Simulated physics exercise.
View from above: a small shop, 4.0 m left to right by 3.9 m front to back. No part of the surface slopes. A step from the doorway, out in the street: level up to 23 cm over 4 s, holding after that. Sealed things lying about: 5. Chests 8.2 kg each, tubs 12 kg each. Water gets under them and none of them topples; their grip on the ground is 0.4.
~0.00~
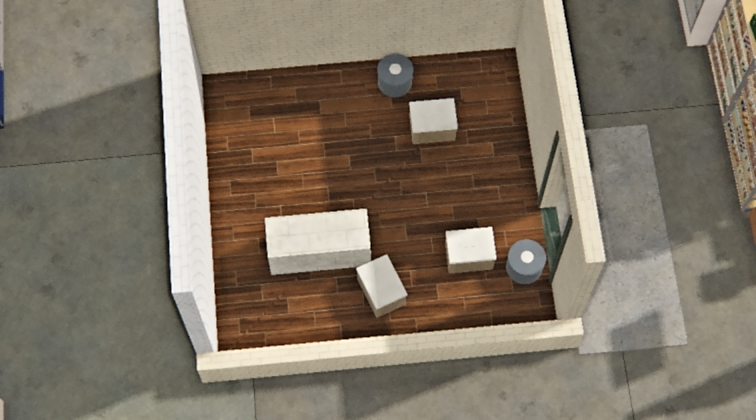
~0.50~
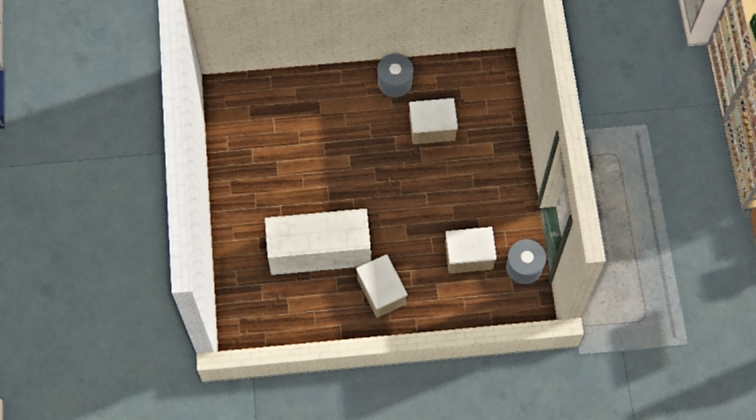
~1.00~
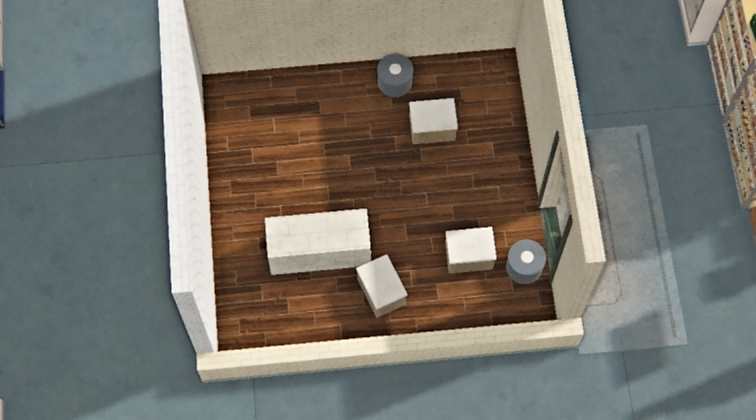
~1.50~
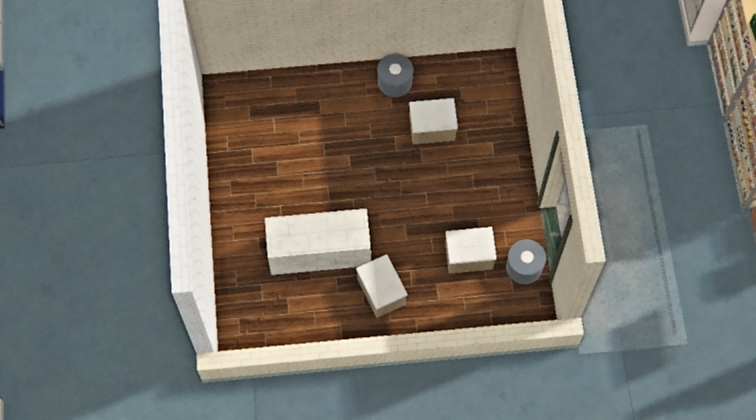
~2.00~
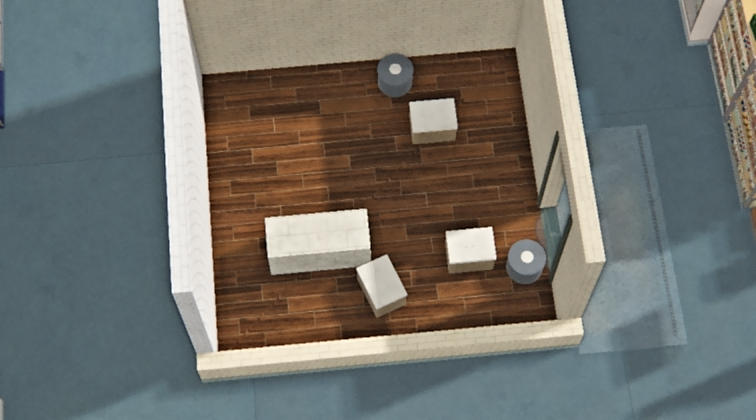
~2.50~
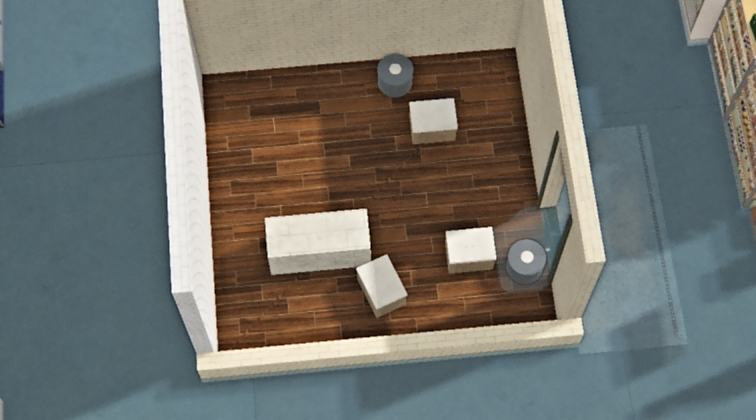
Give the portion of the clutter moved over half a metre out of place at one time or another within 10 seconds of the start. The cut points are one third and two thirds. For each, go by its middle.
One third up to two thirds.
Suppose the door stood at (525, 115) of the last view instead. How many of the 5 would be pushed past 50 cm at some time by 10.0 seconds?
2.
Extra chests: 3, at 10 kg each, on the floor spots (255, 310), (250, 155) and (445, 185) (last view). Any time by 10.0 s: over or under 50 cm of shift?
In that order: More, more, past it.
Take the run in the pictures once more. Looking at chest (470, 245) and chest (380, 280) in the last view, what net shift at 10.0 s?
Respectively 250 and 150 cm.
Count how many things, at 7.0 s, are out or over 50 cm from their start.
I count 3.
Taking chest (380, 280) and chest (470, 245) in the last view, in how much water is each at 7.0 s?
Roughly 7 and 6 cm.
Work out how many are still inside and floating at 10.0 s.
I count 3.
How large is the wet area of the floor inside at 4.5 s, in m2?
Roughly 6.5 m2.
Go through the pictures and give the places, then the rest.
The first frame shows a chest at (471, 245) rests on the ground; a chest at (433, 115) rests on the ground; water covers 0.0 m2; 0 of 5 have shifted.
The second frame shows a chest at (471, 245) rests on the ground; a chest at (433, 115) rests on the ground; 0.0 m2 under water; 0 of 5 have shifted.
The third frame shows a chest at (471, 245) rests on the ground; a chest at (433, 115) rests on the ground; water covers 0.0 m2; 0 of 5 have shifted.
The fourth frame shows a chest at (471, 245) rests on the ground; a chest at (433, 115) rests on the ground; 0.0 m2 under water; 0 of 5 have shifted.
The fifth frame shows a chest at (471, 245) rests on the ground; a chest at (433, 115) rests on the ground; 0.0 m2 under water; 0 of 5 have shifted.
The sixth frame shows a chest at (471, 245) rests on the ground; a chest at (433, 115), on the bottom; water covers 0.4 m2; 0 of 5 have shifted.
After 3.5 s 0 of 5 are over 50 cm from their spots; 0 afloat.
After 4.5 s 2 of 5 are over 50 cm from their spots; 0 afloat.
After 7.0 s 3 of 5 are over 50 cm from their spots; 3 afloat.
After 10.0 s 3 of 5 are over 50 cm from their spots, and 3 have been at some point; 3 afloat.
